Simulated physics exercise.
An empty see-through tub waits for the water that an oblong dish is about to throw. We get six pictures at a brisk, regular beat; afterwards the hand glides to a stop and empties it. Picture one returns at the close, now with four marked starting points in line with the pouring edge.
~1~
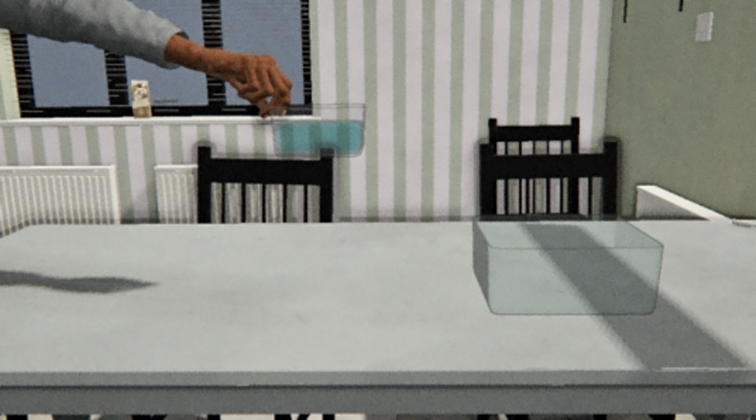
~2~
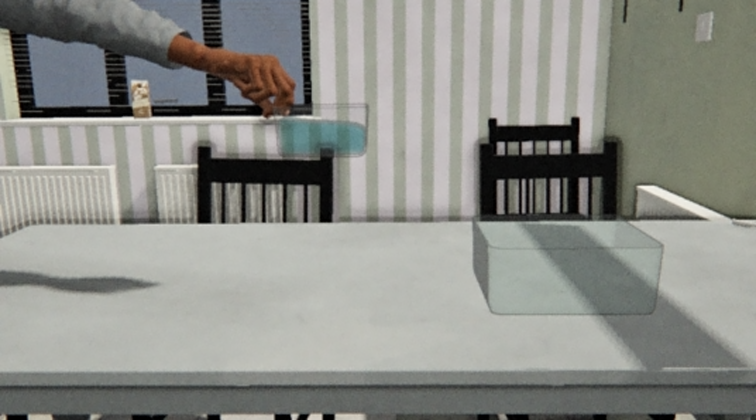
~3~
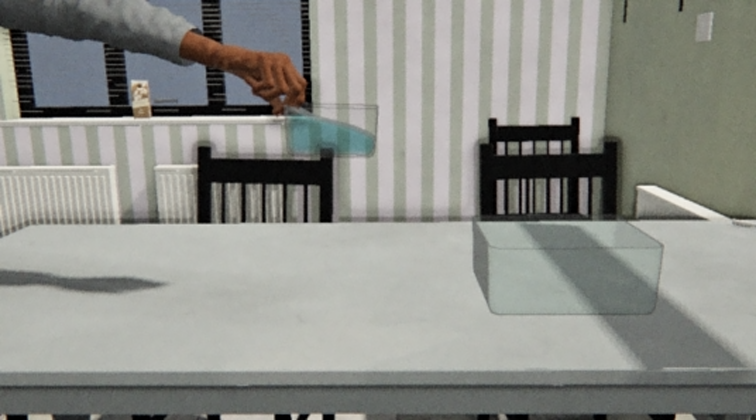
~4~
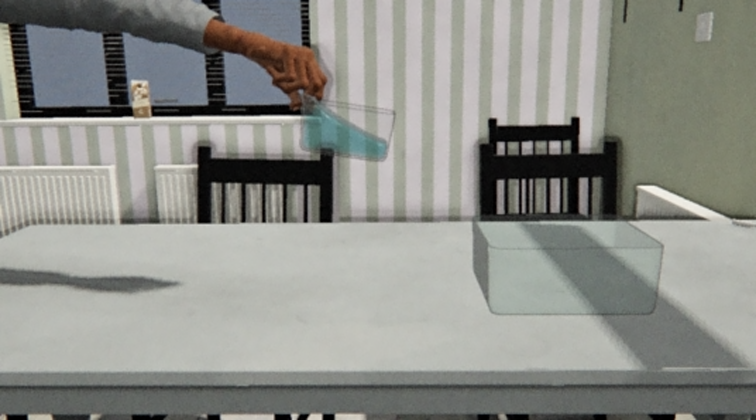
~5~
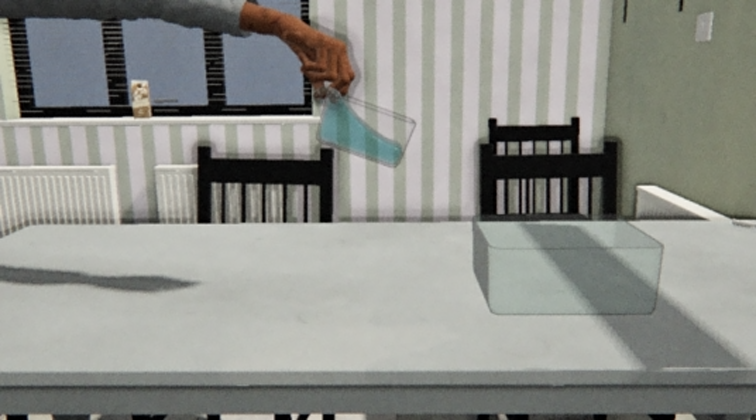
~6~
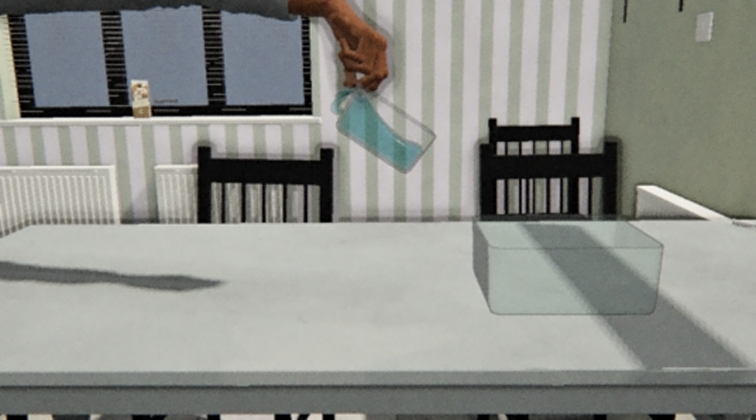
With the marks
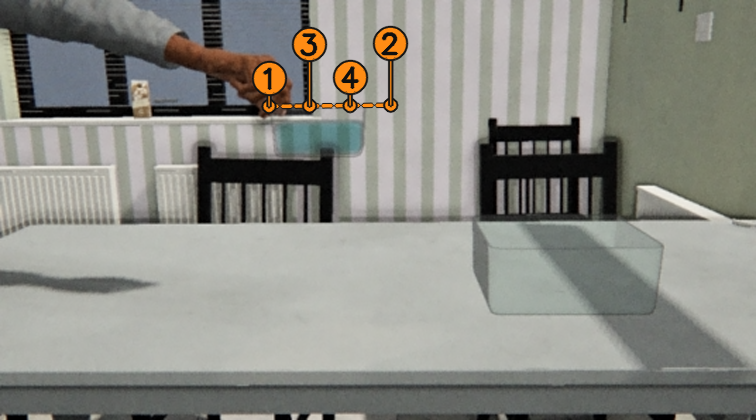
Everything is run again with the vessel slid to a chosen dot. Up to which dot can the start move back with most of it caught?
The answer is spot 3.
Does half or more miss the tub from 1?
Yes.
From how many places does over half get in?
Three.
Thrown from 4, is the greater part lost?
No, that is safe.
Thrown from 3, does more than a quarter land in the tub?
Yes, clearly.
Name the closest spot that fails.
The answer is 1.
In orange, 1 at (269, 106); 2 at (390, 105); 3 at (309, 106); 4 at (350, 105).
For spot 1, about 35 % lands in the tub, 57 % falls short and 8 % goes beside or beyond.
For spot 2, about 88 % lands in the tub, 7 % falls short and 6 % goes beside or beyond.
For spot 3, about 65 % lands in the tub, 23 % falls short and 12 % goes beside or beyond.
For spot 4, about 77 % lands in the tub, 19 % falls short and 5 % goes beside or beyond.
